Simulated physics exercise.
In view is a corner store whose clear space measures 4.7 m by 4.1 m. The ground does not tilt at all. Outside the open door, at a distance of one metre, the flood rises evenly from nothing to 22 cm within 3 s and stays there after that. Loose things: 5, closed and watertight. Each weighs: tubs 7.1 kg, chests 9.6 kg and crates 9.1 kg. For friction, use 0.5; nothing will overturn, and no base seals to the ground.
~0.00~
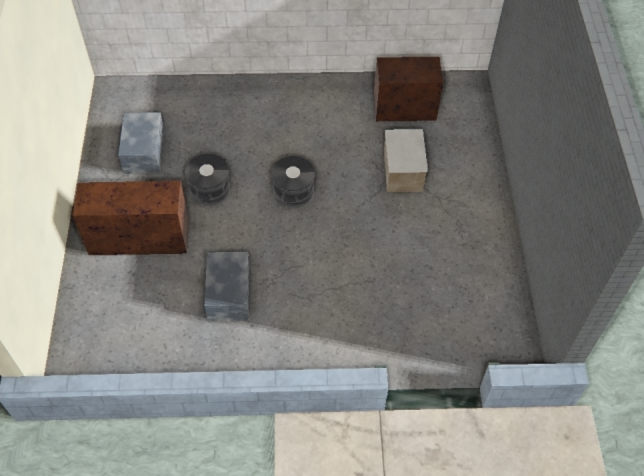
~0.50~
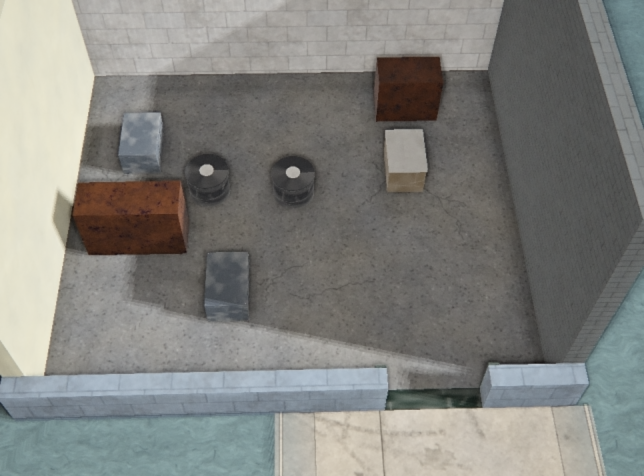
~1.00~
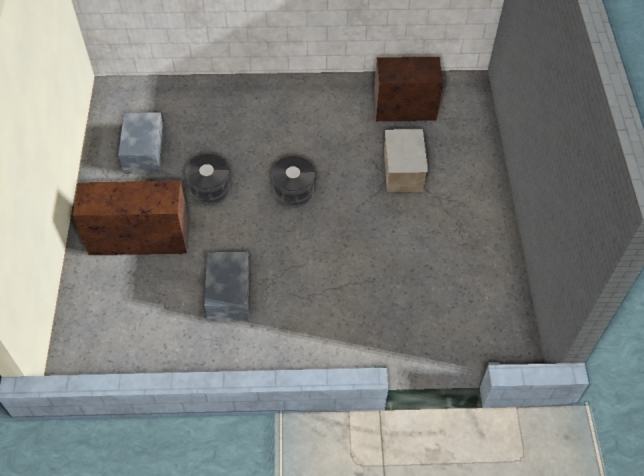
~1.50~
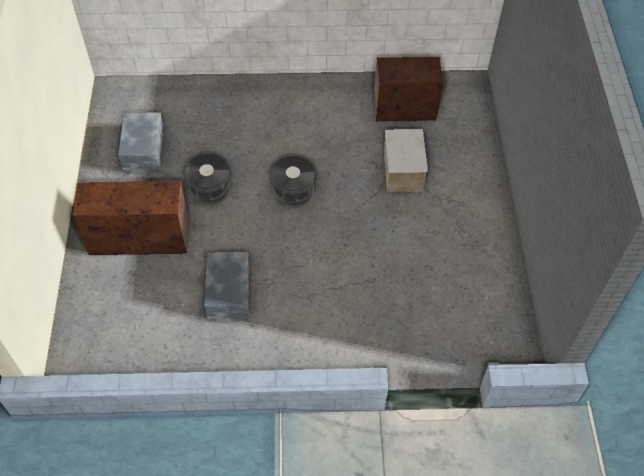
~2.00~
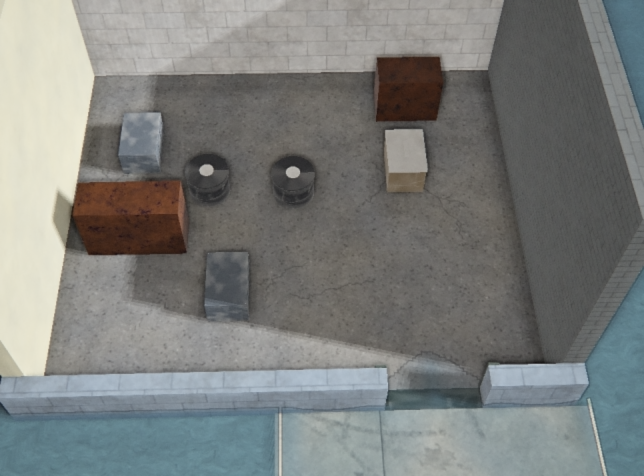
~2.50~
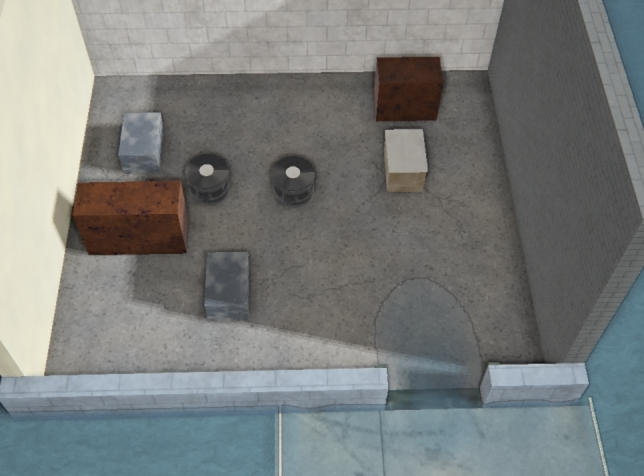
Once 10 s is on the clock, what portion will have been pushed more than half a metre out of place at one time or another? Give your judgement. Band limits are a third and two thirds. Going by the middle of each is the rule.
The fraction shifted will be in the middle third.
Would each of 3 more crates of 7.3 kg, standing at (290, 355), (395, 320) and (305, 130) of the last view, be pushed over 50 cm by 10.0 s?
Result, in listed order: Not exceeded / exceeded / exceeded.
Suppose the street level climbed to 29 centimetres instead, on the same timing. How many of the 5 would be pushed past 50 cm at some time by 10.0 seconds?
With that change, 4 of them.
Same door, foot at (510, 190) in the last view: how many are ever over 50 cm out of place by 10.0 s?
Count: 4.
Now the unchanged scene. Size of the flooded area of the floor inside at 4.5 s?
Wet area: Approx. 8.5 m2.
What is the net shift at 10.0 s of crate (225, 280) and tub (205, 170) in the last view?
0 cm, 20 cm.
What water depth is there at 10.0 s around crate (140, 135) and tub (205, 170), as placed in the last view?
Depths: Near 7 cm, then near 5 cm.
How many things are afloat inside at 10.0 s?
I get 4.
After 3.5 s 0 of 5 are over 50 cm from their spots; 0 afloat.
After 4.5 s 0 of 5 are over 50 cm from their spots; 0 afloat.
After 7.0 s 1 of 5 are over 50 cm from their spots; 1 afloat.
After 10.0 s 3 of 5 are over 50 cm from their spots, and 3 have been at some point; 4 afloat.
